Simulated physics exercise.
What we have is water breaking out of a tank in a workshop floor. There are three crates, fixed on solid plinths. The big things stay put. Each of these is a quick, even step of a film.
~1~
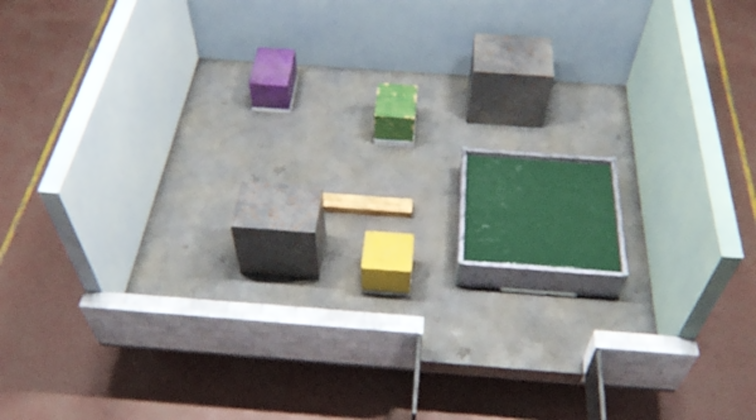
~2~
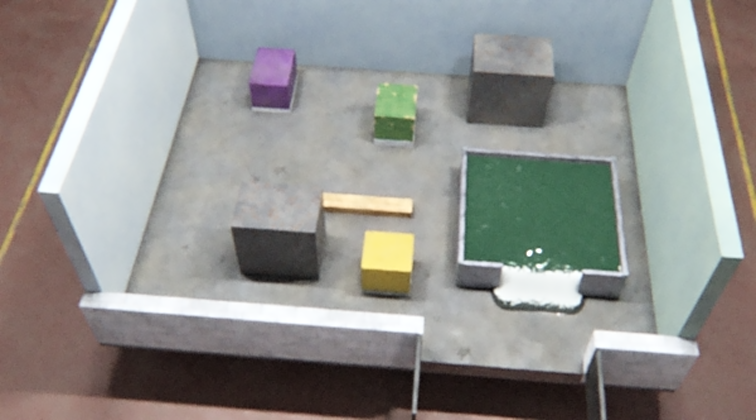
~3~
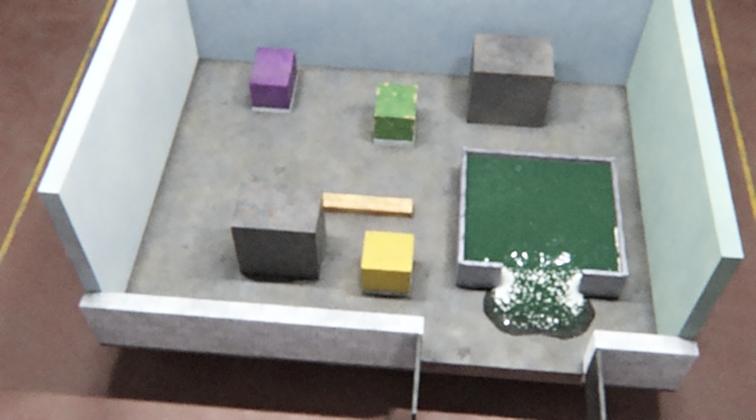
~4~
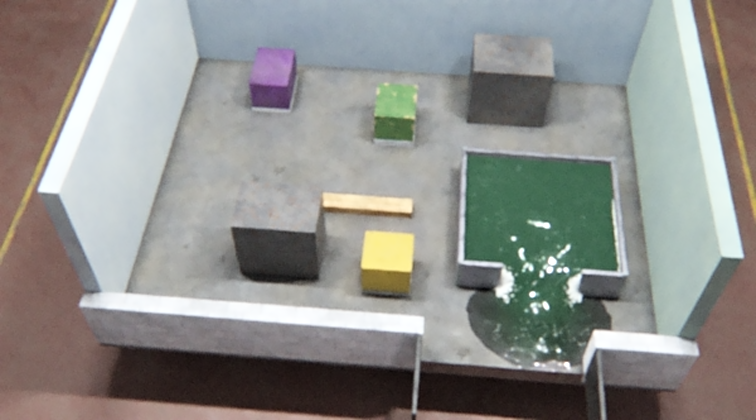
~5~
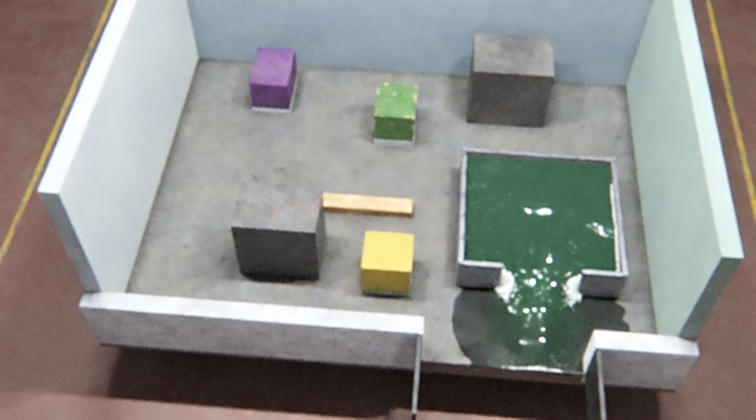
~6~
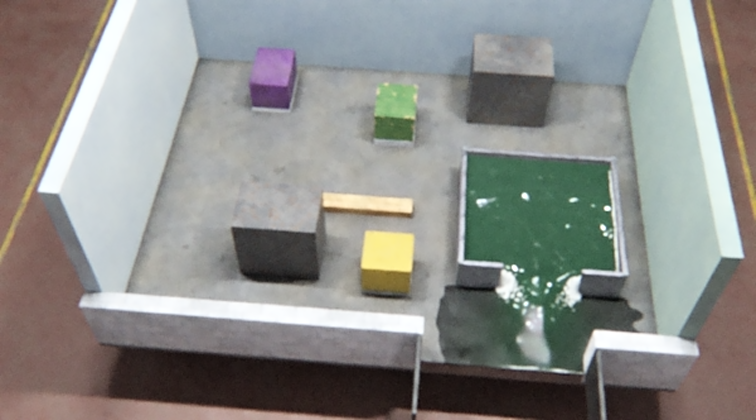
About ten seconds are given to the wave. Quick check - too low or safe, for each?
Purple crate safe; green crate safe; yellow crate safe.
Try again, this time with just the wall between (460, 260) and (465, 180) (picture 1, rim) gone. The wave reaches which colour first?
The yellow crate, by my reading.
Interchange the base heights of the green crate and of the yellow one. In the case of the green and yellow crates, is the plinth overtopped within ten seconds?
Green crate: Untouched; yellow crate: Untouched.
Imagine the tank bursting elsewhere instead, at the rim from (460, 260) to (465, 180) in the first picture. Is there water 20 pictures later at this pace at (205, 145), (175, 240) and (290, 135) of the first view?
Going through them in turn: Reached by the flood, then reached by the flood, then reached by the flood.
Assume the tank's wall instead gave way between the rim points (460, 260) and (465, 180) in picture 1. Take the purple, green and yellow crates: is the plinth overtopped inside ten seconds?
As I see it, the purple crate is overtopped, the green crate avoids the flood and the yellow crate is overtopped.
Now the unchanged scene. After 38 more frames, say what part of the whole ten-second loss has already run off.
Estimate: Some 80 %.
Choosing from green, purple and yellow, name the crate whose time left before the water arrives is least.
That's the crate marked yellow.
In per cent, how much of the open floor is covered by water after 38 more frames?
The answer is around 20 per cent.
A moment on, water covers 10 % of the floor; the purple crate not reached, the green crate not reached, the yellow crate not reached.
Next, water covers 10 % of the floor; the purple crate not reached, the green crate not reached, the yellow crate water round its plinth.
Then, water covers 15 % of the floor; the purple crate not reached, the green crate not reached, the yellow crate water round its plinth.
Later, water covers 20 % of the floor; the purple crate not reached, the green crate not reached, the yellow crate water round its plinth.
In the end, water covers 25 % of the floor; the purple crate stayed above the water, the green crate stayed above the water, the yellow crate stayed above the water.
